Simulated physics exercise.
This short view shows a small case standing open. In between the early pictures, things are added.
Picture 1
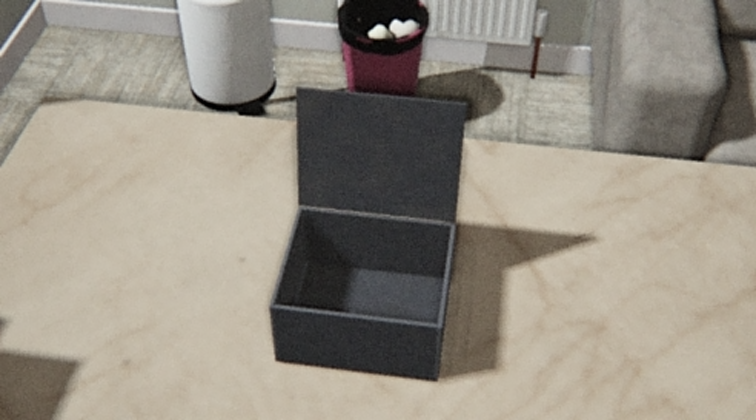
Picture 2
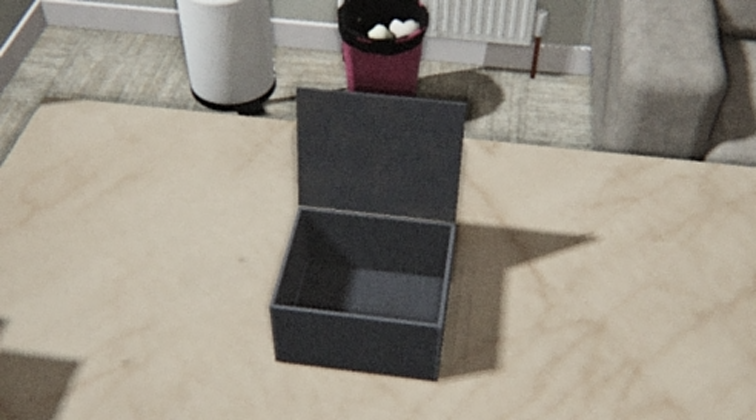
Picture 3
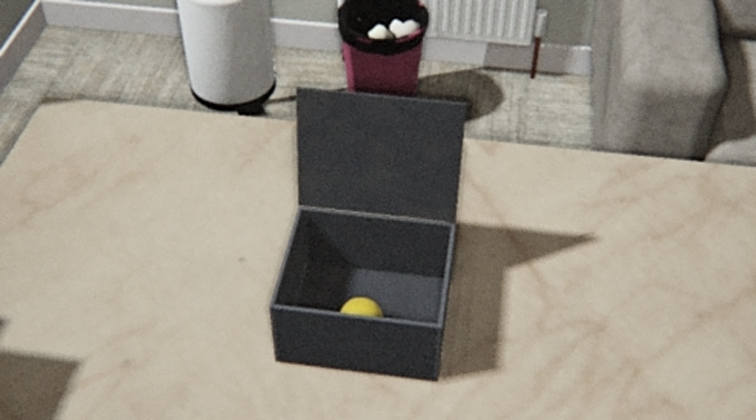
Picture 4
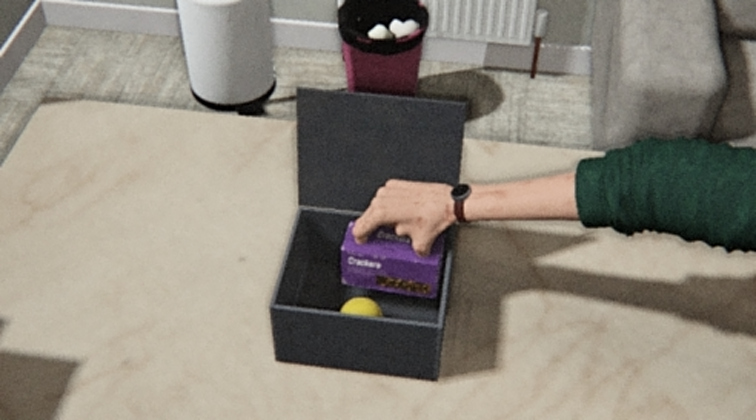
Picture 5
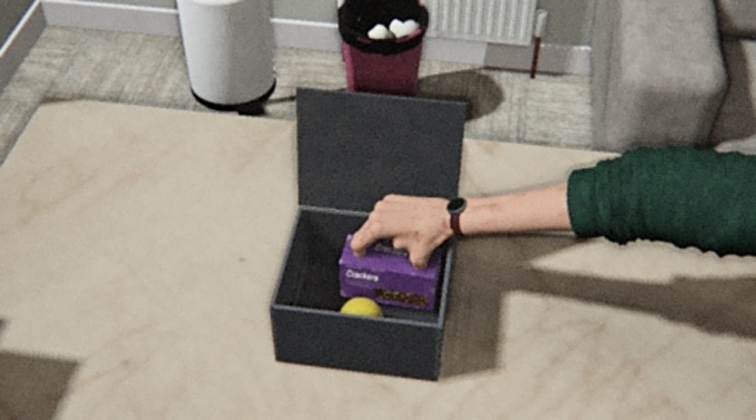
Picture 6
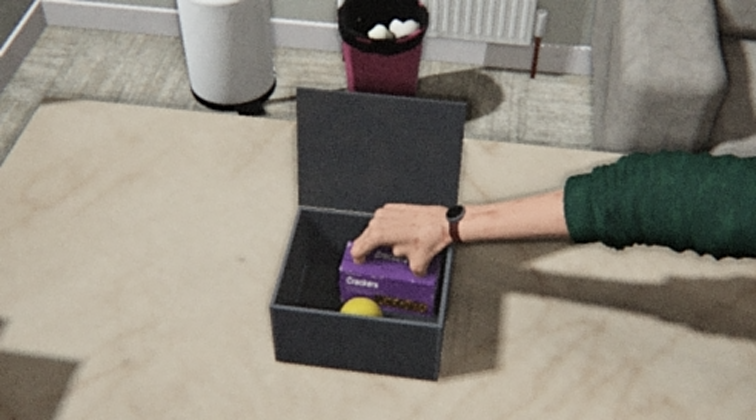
On a pale marbled tabletop seen from above, with a white bin, a dark pink bin, a radiator and a grey sofa behind, the camera stays still. A dark grey box stands open at the centre, empty at first, then with a yellow ball inside near the front. A hand in a green sleeve, reaching from the right, lowers a purple crackers carton into the box behind the ball, still gripping it.
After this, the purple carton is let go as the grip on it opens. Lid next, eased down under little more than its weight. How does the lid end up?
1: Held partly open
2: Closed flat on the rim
2.
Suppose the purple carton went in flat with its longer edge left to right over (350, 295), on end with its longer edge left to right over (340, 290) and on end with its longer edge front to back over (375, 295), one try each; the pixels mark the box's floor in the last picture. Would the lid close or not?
In the first case it shuts; in the second case it stays open; in the third case it stays open.
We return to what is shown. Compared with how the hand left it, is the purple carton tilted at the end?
Well, it stays just as set.
Then, 1.10 s after the last picture, lid starting down.
Then, 1.60 s after the last picture, lid 59° above the rim.
Then, 1.90 s after the last picture, lid 36° above the rim.
Then, 2.20 s after the last picture, lid 9° above the rim.
At rest, lid shut; both in place. Seen from the same camera at the end, purple carton near (390, 279).
